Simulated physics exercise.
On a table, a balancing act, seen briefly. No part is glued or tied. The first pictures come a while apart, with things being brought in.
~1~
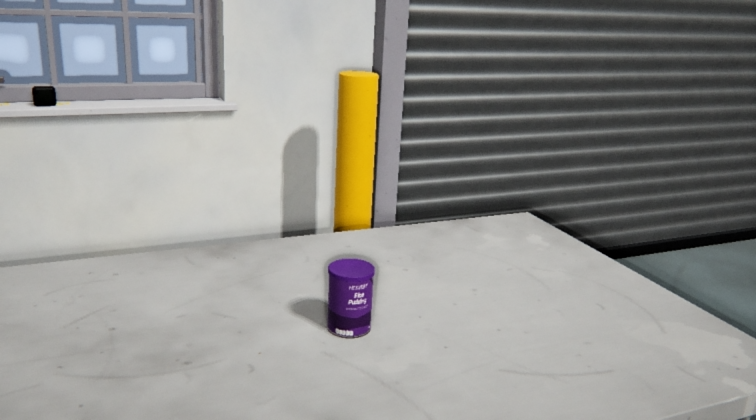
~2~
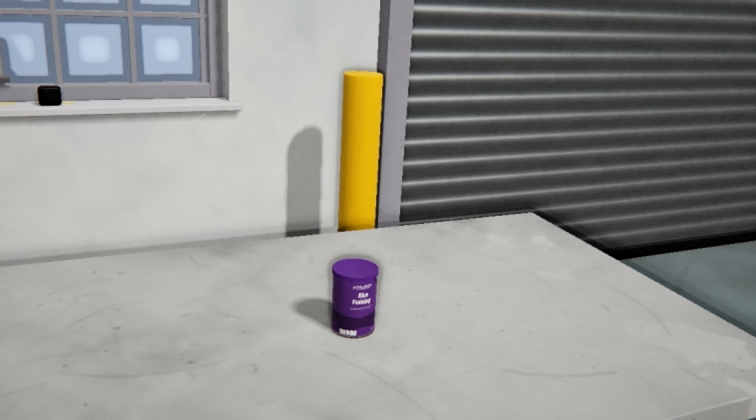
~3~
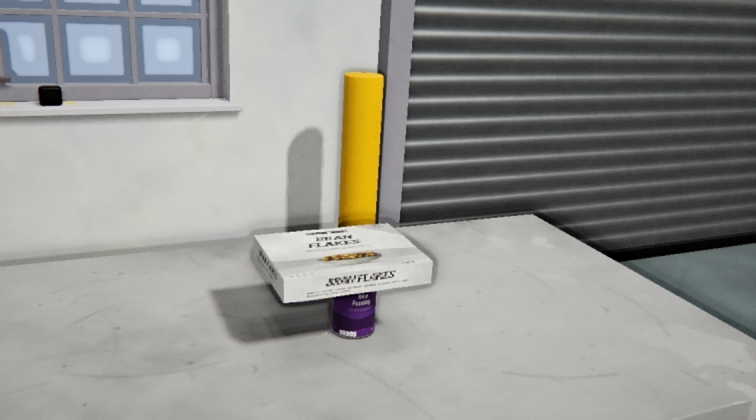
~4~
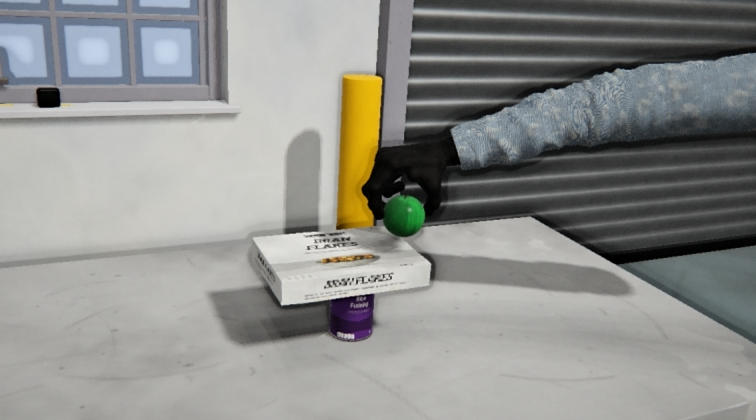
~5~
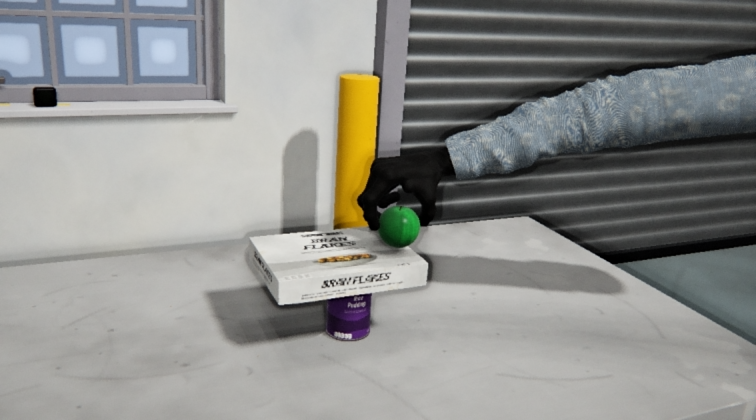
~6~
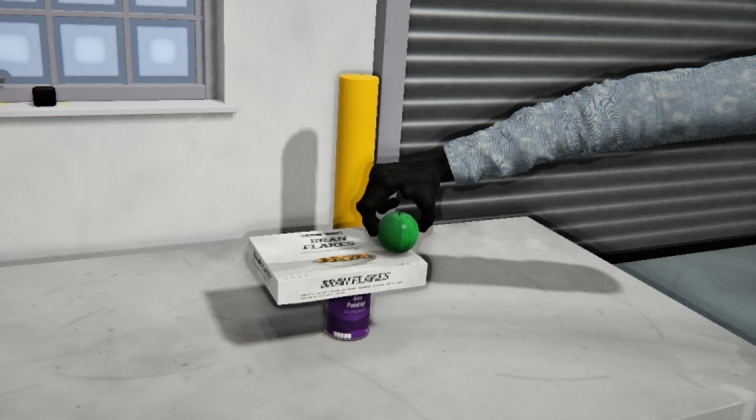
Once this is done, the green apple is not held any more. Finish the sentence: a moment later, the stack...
It stays put.
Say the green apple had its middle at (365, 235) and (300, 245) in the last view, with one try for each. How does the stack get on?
Case A: It survives; case B: It caves in.
Then, 0.20 s later than the last frame, all is still.
Then, 0.40 s later than the last frame, green apple resting near (397, 233).
When it is over, all 3 as before. End places, in pixels of the last picture, green apple near (397, 233). The stack keeps its balance.
